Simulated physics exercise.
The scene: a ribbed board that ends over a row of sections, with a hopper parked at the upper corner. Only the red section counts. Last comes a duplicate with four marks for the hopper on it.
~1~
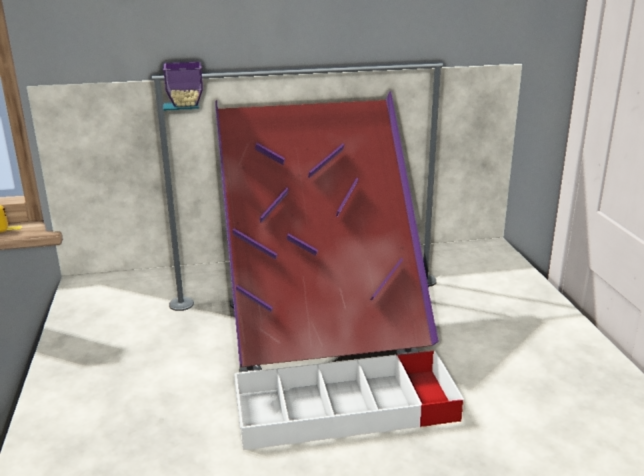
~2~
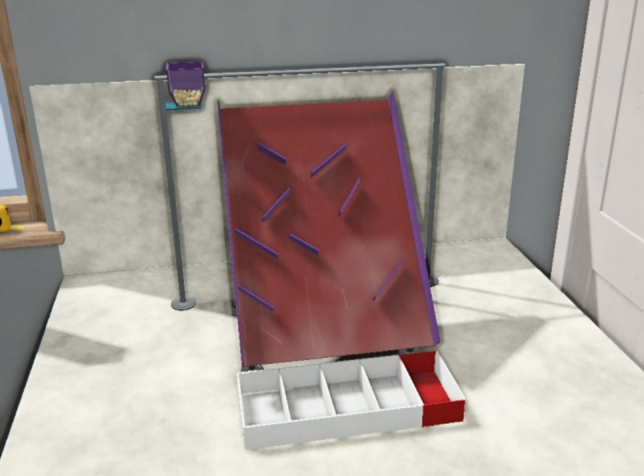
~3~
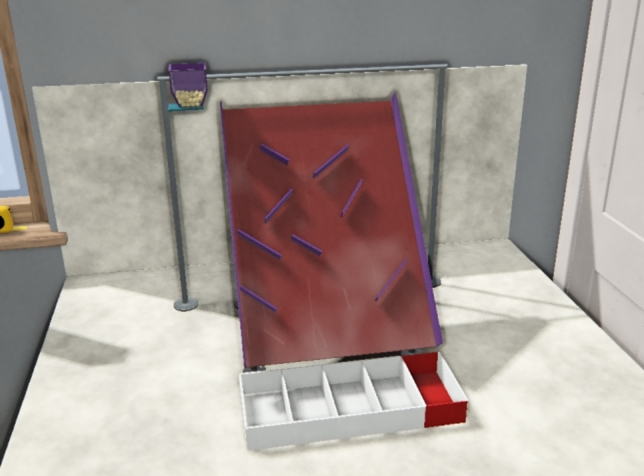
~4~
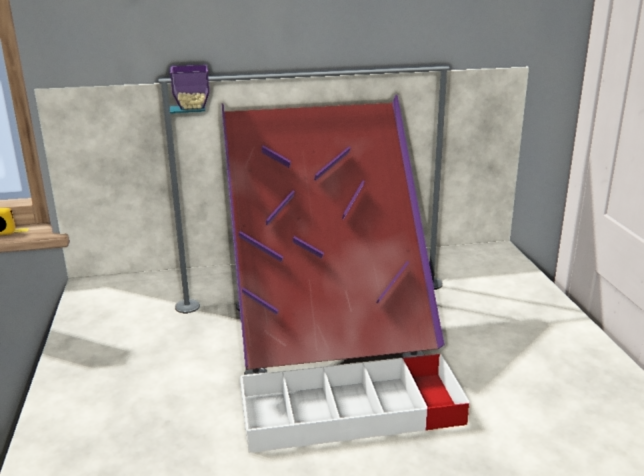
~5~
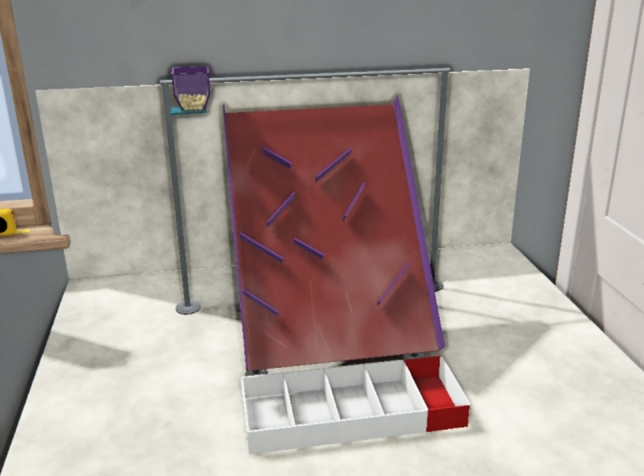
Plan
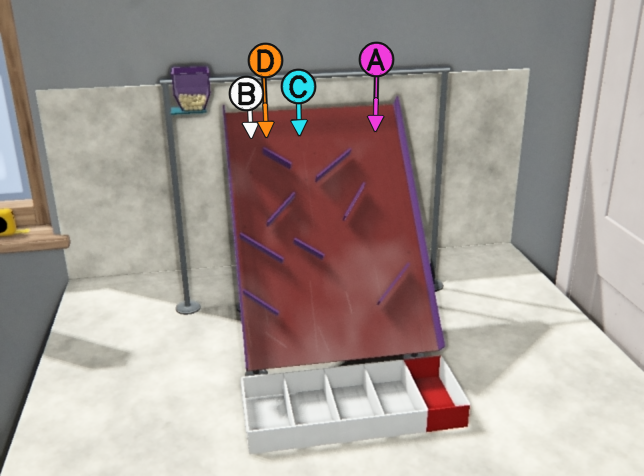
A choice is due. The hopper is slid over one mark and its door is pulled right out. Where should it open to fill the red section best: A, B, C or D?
A beats the others.
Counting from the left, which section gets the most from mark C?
It is the fourth one.
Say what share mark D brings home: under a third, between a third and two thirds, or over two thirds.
Mark D gives under a third.
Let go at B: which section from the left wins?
It is the third one.
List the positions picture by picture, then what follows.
Hopper at (186, 96), soya beans, door shut, in the first frame.
Ribs (259, 143) to (287, 159), (312, 172) to (346, 144), (263, 218) to (290, 188), in the second frame.
Ribs (343, 212) to (362, 179), (238, 230) to (281, 255), (292, 235) to (322, 252), in the third frame.
Ribs (242, 288) to (278, 311), (379, 300) to (408, 262), in the fourth frame.
Red section at (448, 417), number 5 of 5 from the left, in the fifth frame.
On the marked copy, mark A meets the board at (375, 125); mark B meets the board at (250, 132); mark C meets the board at (299, 129); mark D meets the board at (266, 131).
If A is chosen, about a third in the red section, about half in other sections, a small part outside the box.
If B is chosen, none in the red section, nearly all in other sections, a stray few held on the board, a stray few outside the box.
If C is chosen, none in the red section, nearly all in other sections, a stray few outside the box.
If D is chosen, none in the red section, nearly all in other sections, a stray few outside the box.
